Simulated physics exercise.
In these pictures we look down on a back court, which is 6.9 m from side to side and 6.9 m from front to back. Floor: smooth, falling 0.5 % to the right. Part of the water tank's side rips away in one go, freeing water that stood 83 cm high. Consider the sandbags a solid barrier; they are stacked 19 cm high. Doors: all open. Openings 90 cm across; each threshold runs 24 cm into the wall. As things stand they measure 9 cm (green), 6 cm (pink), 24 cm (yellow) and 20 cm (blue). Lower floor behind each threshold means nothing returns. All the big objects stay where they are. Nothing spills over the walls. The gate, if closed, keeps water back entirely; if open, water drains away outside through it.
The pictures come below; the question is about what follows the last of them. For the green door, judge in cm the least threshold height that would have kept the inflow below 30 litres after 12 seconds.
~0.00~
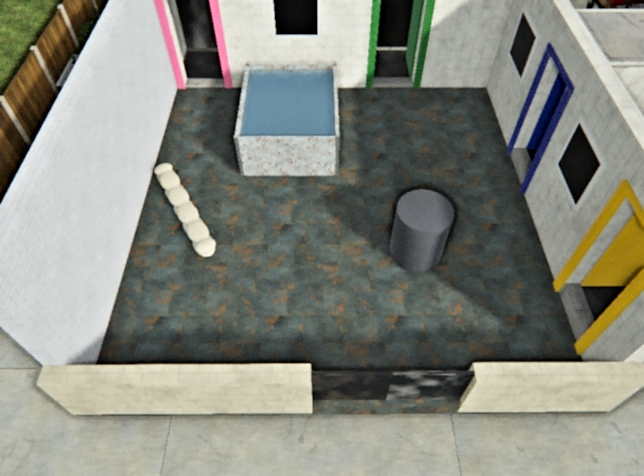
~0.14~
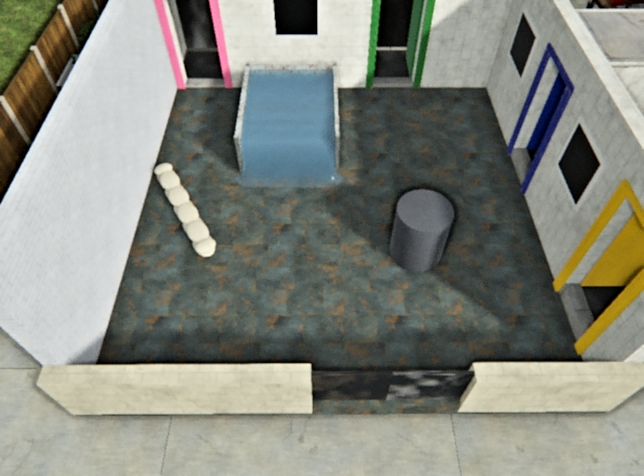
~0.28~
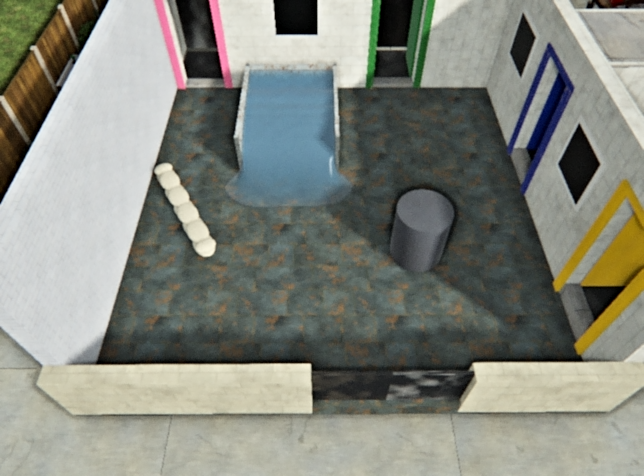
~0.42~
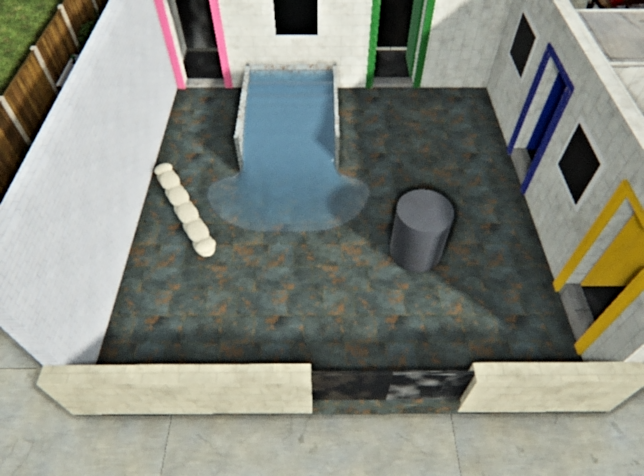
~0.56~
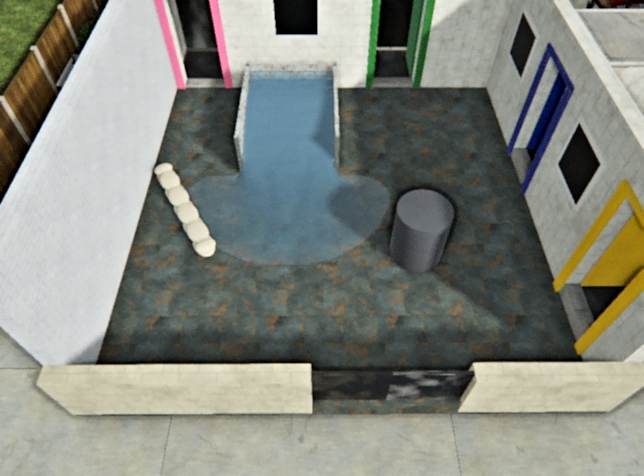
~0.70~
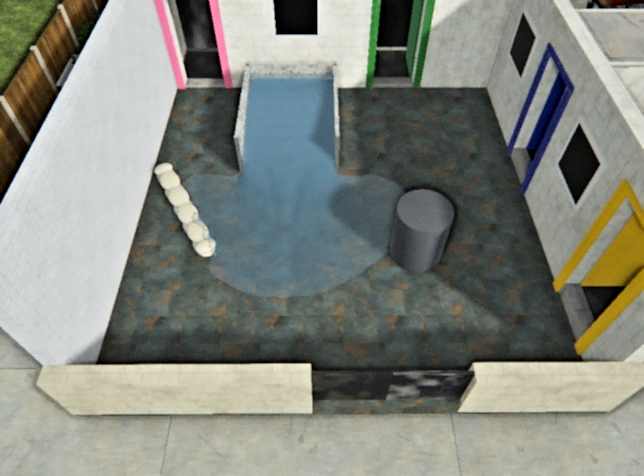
A threshold of about 6.5 cm.
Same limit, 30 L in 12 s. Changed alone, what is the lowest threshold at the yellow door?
I'd raise yellow to close to 18 cm.
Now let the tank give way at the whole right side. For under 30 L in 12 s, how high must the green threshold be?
Some 16 cm.
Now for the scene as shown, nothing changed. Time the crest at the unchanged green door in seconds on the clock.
The depth peaks at about 6.5 seconds.
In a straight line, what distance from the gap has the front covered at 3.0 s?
It gets close to 6.0 metres out.
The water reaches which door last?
The green one comes last.
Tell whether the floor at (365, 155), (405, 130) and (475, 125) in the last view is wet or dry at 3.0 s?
1: Unwetted; 2: Unwetted; 3: Unwetted.
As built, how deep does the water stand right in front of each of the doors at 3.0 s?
Centimetres: Green = 0, pink = 0, yellow = 17, blue = 1.
After 1.4 s water covers 35 % of the floor, deepest (34 cm) near (209, 234); it has not reached the green door.
After 3.0 s water covers 55 % of the floor, deepest (38 cm) near (103, 389); it has not reached the green door.
After 12.0 s water covers 95 % of the floor, deepest (14 cm) near (506, 148); 10 cm at the green door, 6 litres in over its 9 cm threshold.
At the green door as built, the water arrived by 6.2 s and peaked near 12 cm at 6.6 s.
With a threshold of 5.5 cm, 48 litres would have come in within the 12 s; with 7.5 cm, 19 litres. So under 30 litres takes about 6.5 cm.
